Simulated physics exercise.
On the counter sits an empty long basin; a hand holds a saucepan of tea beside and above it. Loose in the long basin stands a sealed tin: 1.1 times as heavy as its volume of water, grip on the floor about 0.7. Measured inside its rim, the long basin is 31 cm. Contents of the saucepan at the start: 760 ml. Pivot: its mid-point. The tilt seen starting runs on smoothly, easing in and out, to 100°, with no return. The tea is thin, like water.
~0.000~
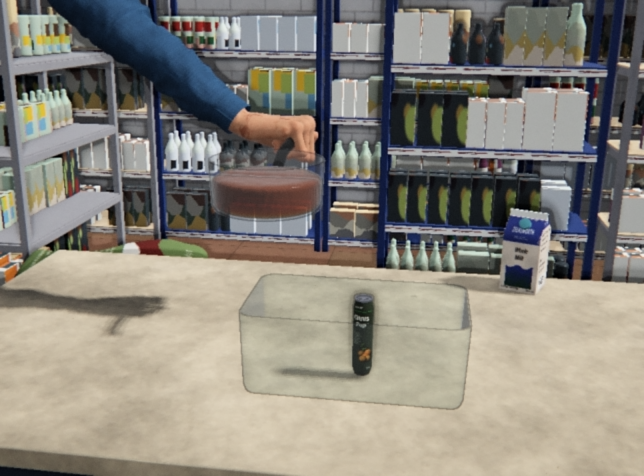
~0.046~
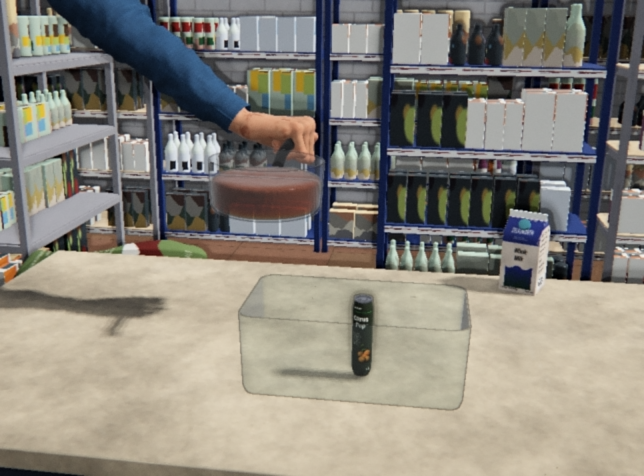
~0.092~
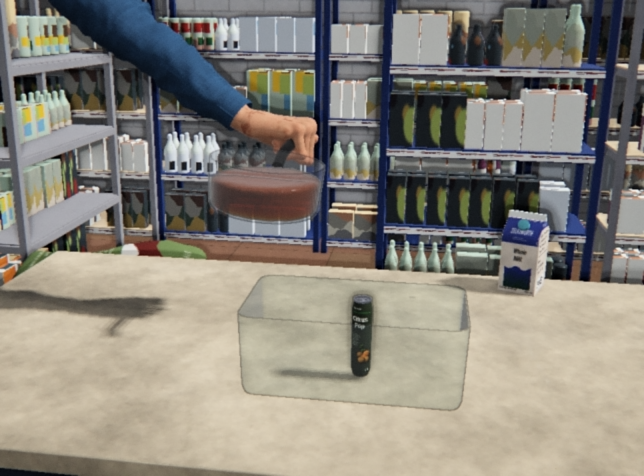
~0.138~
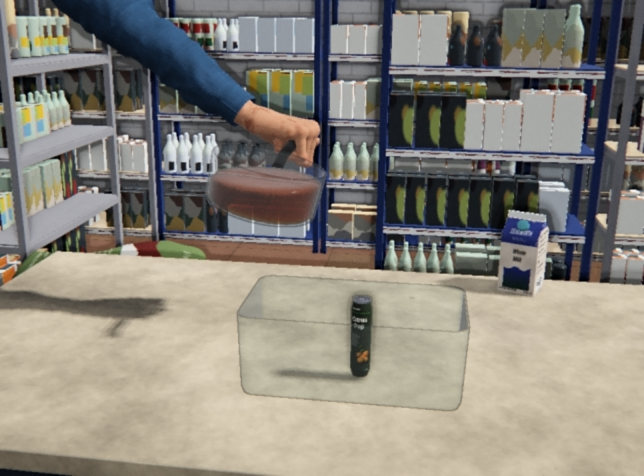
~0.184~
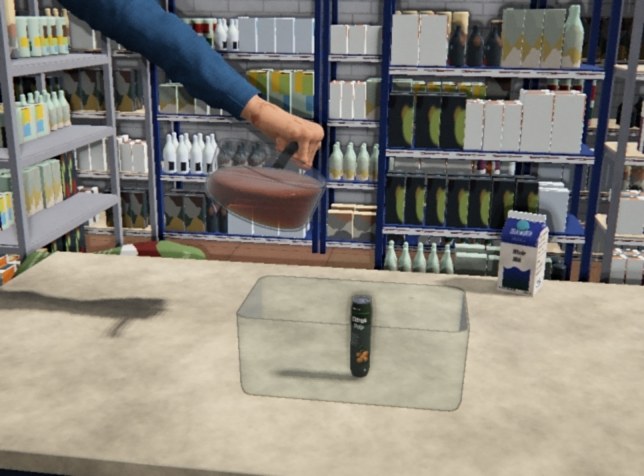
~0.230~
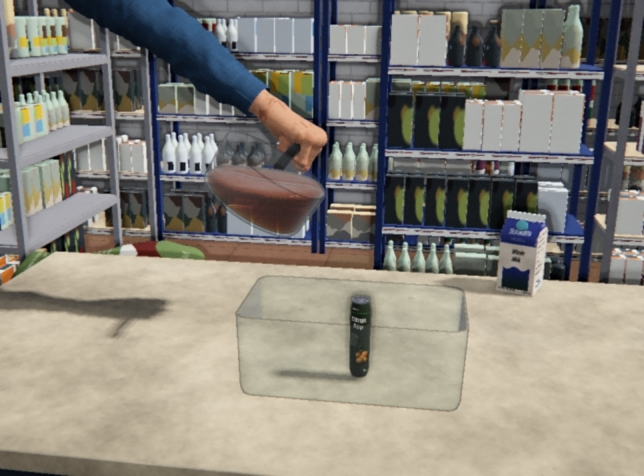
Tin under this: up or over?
Over.
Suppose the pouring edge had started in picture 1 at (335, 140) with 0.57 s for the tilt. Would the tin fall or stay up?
Result: Tin upright.
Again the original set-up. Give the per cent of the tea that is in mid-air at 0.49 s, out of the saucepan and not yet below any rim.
Around 56 in a hundred.
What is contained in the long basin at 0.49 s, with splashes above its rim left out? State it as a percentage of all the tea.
Estimate - around 20 in a hundred parts.
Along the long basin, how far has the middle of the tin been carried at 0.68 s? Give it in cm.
Near 1 cm of travel.
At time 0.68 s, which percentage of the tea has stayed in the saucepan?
I'd estimate some 7 per cent.
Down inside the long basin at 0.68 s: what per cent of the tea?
86 per cent or thereabouts.
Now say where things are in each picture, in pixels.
It leans 0°; its right rim is at (323, 163); the tea meets the walls at (215, 174) and (321, 178); the long basin's rim runs from (251, 294) to (469, 308); the tin's top is at (364, 301), in the first picture.
It leans 1°; its right rim is at (323, 165); the tea meets the walls at (215, 174) and (321, 180), in the second picture.
It leans 6°; its right rim is at (324, 169); the tea meets the walls at (214, 174) and (320, 182), in the third picture.
It leans 13°; its right rim is at (325, 177); the tea meets the walls at (213, 173) and (321, 184), in the fourth picture.
It leans 21°; its right rim is at (325, 187); the tea meets the walls at (213, 172) and (323, 186), in the fifth picture.
It leans 32°; its right rim is at (323, 198); the tea meets the walls at (211, 168) and (321, 188); 1 per cent is over the edge, in the sixth picture.
Then, 0.49 s in, the tilt is 92° and 25 per cent is still to pour; the tin stands where it began.
Then, 0.68 s in, the tilt is 100° and 7 per cent is still to pour; the tin stands 1 cm from where it began.
Then, 0.88 s in, the tilt is 100° and 1 per cent is still to pour; the tin leans 27°.
Then, 1.10 s in, the tilt is 100° and 0 per cent is still to pour; the tin lies on its side.
Finally, the tin lies on its side.
